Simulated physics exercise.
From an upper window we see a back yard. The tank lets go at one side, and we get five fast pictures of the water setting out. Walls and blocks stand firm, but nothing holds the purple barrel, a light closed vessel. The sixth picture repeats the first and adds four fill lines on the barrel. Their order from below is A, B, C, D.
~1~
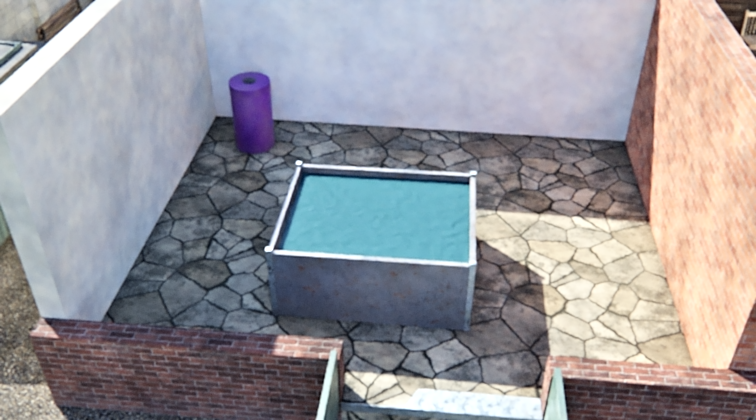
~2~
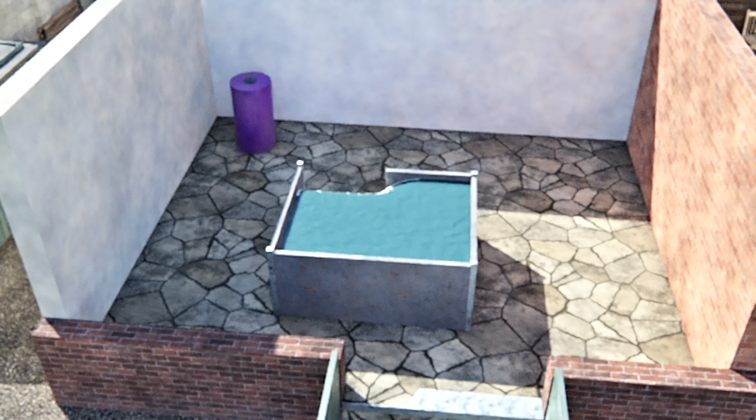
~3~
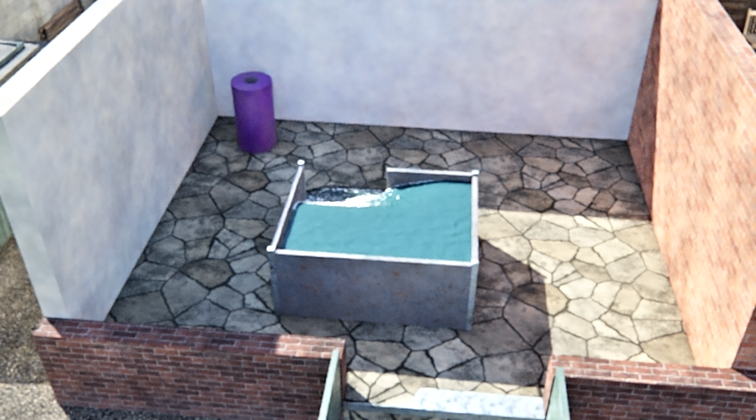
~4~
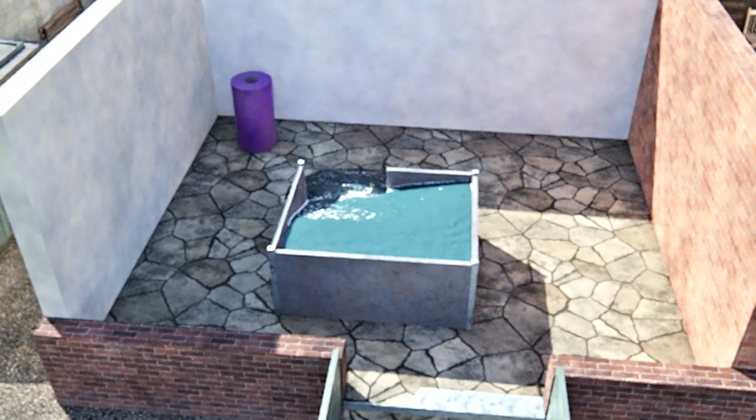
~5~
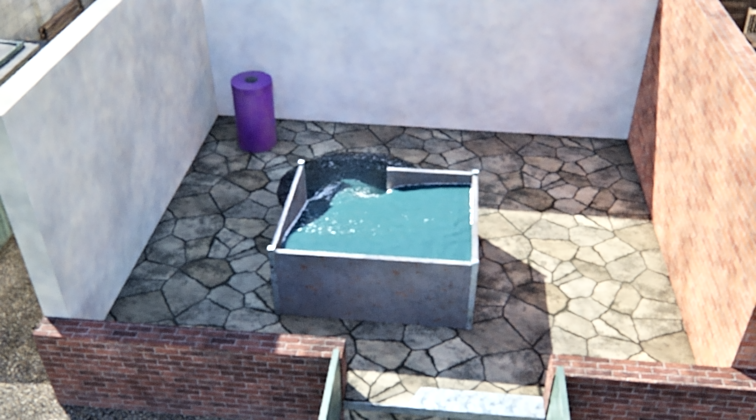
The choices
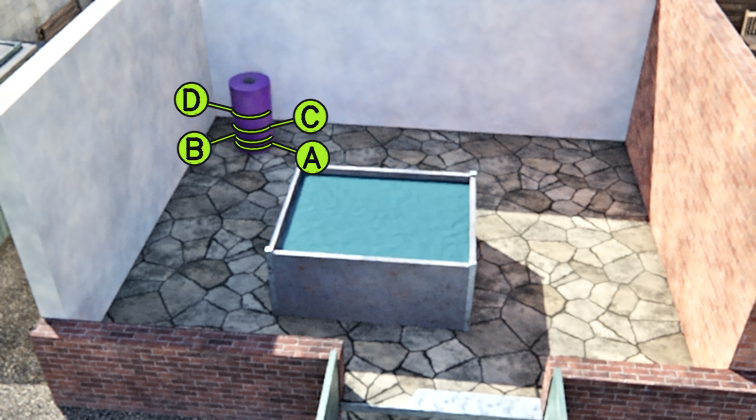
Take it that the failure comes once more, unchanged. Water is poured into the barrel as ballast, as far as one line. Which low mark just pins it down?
Choose C.
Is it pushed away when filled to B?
Yes, it does.
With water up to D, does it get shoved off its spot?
No, that is safe.
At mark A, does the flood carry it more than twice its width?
Yes, it does.
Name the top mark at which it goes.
That would be B.
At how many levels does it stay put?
Two of the four.
In lime, A at (250, 149); B at (250, 142); C at (248, 132); D at (247, 117); from the bottom up A, B, C, D.
With A, it is pushed about 5 times its own width away.
With B, it is pushed about twice its own width away.
With C, it does not move.
With D, it does not move.
